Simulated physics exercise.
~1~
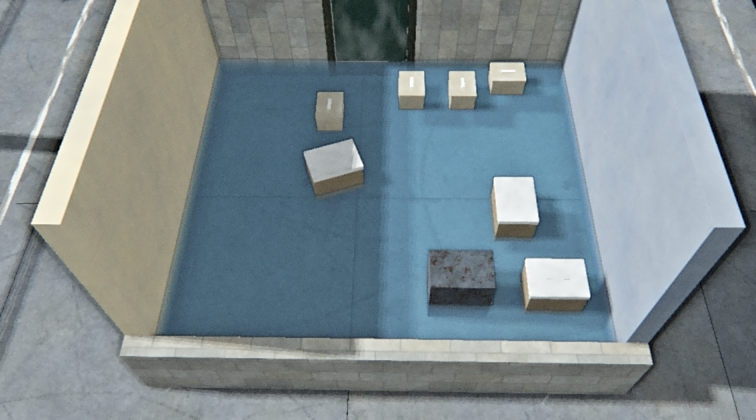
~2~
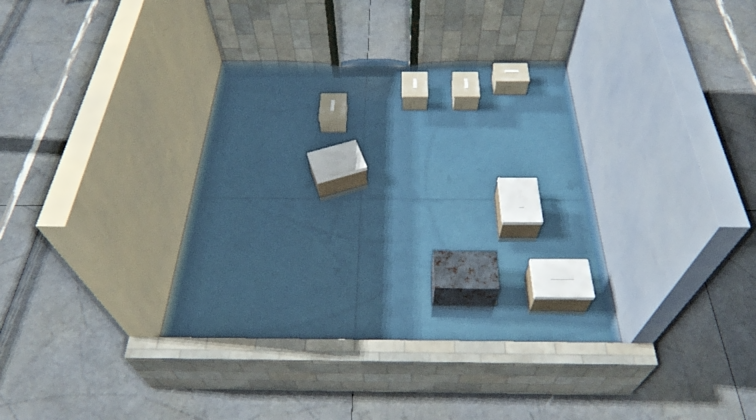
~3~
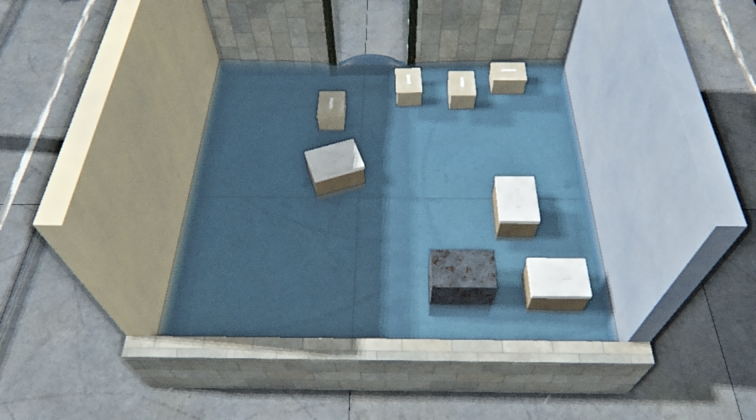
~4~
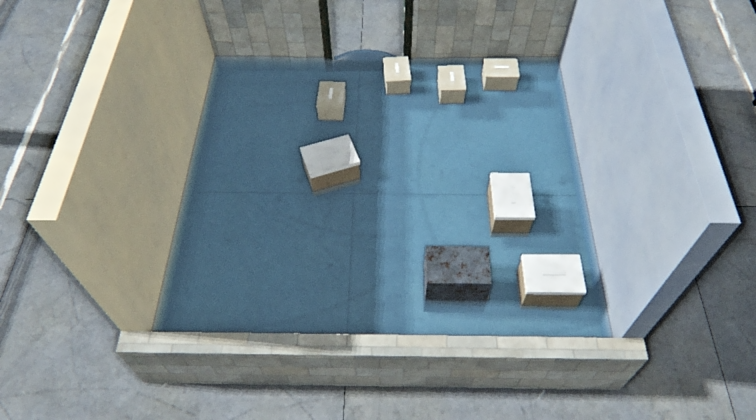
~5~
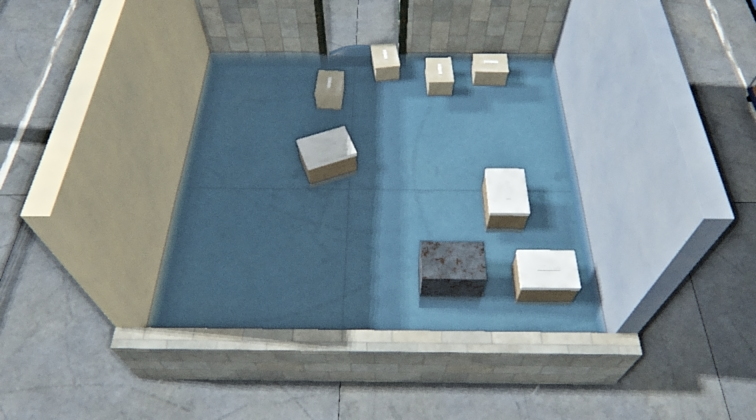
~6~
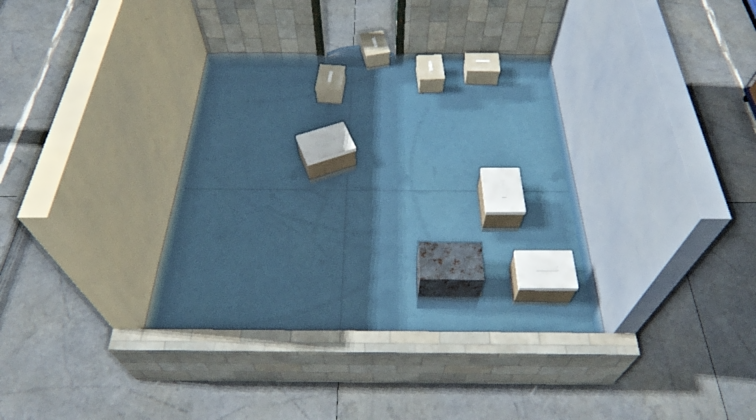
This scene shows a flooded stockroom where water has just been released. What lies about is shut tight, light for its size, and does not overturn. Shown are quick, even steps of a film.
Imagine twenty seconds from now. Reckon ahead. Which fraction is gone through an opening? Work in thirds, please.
That would be two thirds or more.
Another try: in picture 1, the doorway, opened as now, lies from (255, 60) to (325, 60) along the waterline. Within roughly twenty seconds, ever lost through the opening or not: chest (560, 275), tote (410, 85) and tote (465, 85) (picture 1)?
Retained - lost - lost.
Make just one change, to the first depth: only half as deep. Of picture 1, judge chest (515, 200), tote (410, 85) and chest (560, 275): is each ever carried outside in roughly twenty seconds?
First never leaves, then flushed away, then never leaves.
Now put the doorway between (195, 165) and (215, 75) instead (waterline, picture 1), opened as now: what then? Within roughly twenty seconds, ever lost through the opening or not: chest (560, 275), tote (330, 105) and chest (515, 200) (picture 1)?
First trapped, second lost, third trapped.
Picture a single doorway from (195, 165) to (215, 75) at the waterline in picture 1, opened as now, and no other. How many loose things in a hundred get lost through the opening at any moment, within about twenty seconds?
Result: Close to 60 %.
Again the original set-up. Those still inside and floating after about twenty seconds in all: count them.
2 in total.
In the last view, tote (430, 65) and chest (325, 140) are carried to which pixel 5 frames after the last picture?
(387, 50) and (329, 116), roughly.
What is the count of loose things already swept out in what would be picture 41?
That makes 5.
A moment on, 2 of 7 are out; 5 afloat.
Next, 4 of 7 are out; 3 afloat.
Later, 5 of 7 are out; 2 afloat.
In the end, 5 of 7 are out; 2 afloat.
